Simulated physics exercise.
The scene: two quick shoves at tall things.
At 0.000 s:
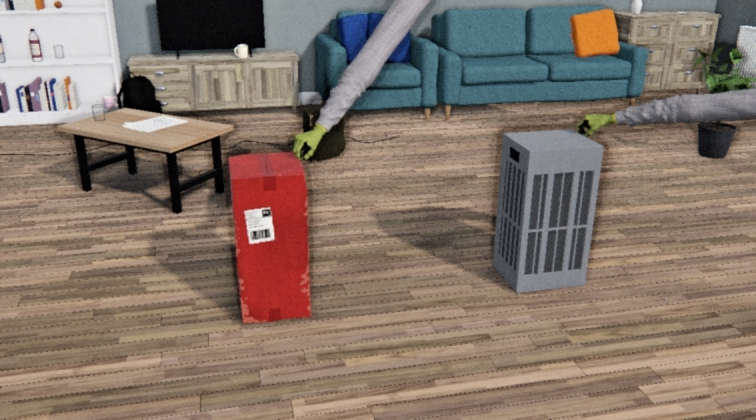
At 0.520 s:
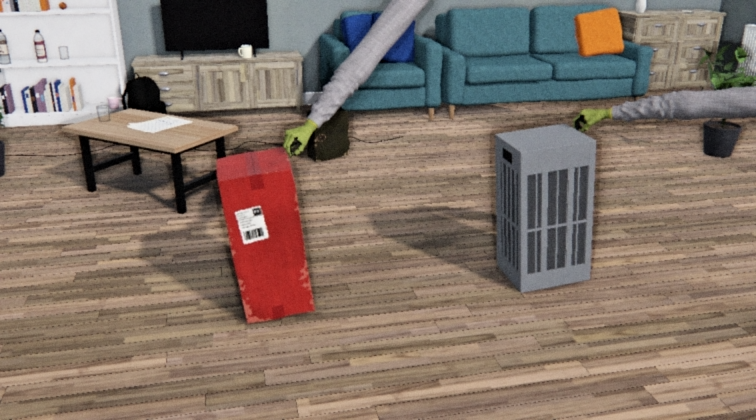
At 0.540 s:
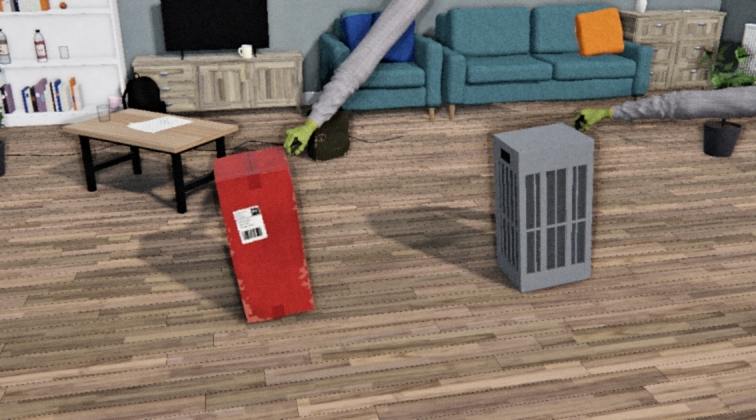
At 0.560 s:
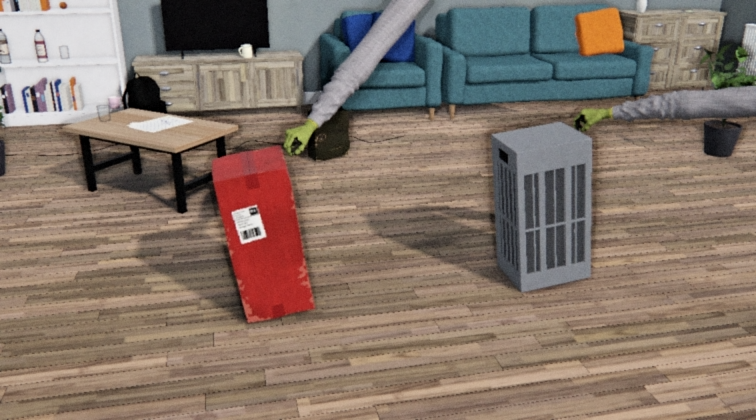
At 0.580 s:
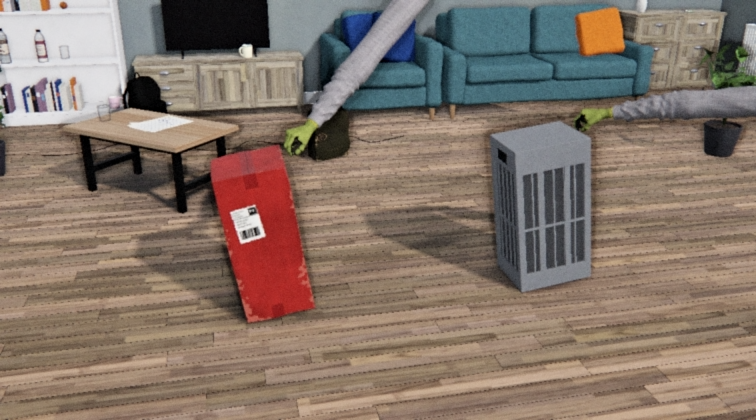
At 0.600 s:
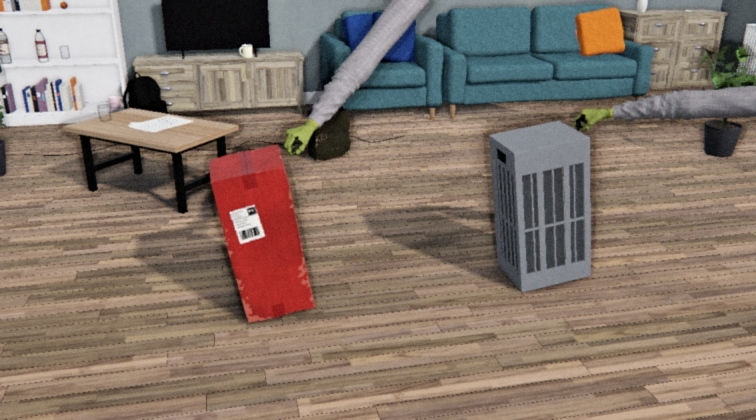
Red parcel and grey crate leaning slightly left as two green-gloved hands push at their tops in a living room.
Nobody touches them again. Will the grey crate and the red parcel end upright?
Outcome: The grey crate rocks back upright and the red parcel rocks back upright.
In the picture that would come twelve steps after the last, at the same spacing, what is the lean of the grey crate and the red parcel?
About 0° and 2°.
After 0.80 s, grey crate 3° off upright near (546, 208); red parcel 5° off upright near (269, 235).
After 0.92 s, grey crate 3° off upright near (553, 208); red parcel 3° off upright near (279, 235).
After 1.14 s, grey crate upright near (549, 209); red parcel upright near (274, 236).
In the end (2.0 s), the grey crate returns to its base, near (550, 209); the red parcel returns to its base, near (275, 236).
